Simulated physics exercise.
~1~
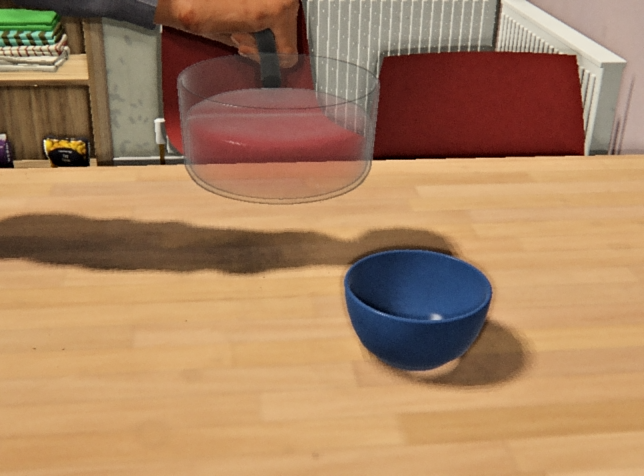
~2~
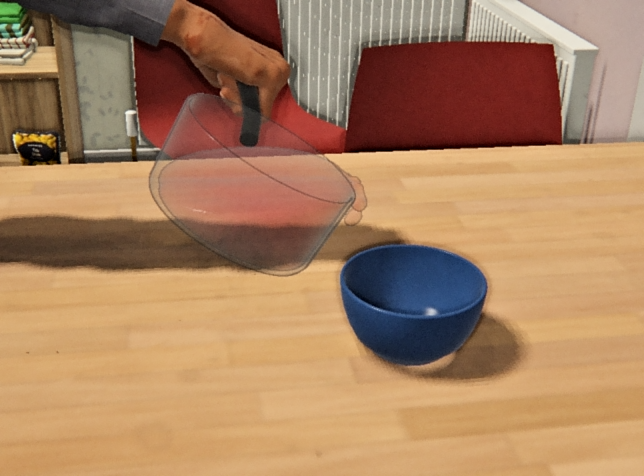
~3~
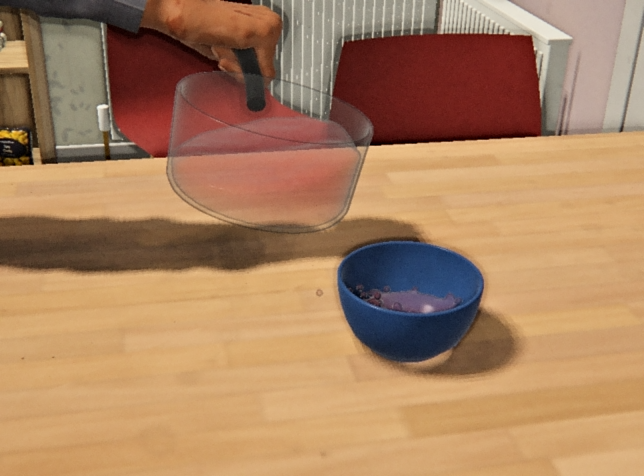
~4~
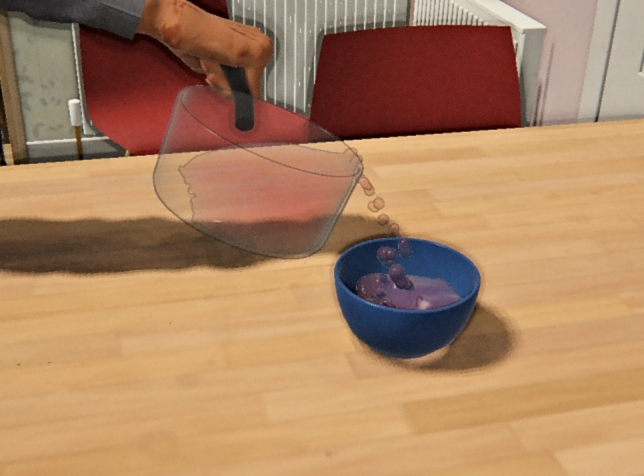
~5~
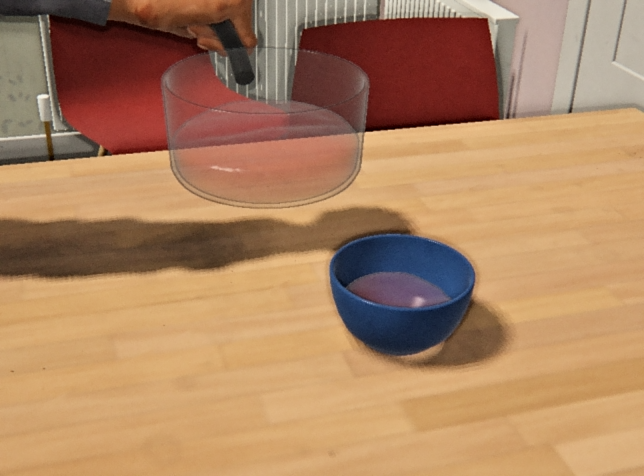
On a wooden table near red chairs, a hand tipped a clear pan of pinkish liquid toward an empty blue bowl, eased it back, then tipped it again to pour more, and finally levelled it, leaving the bowl partly filled and liquid still in the pan.
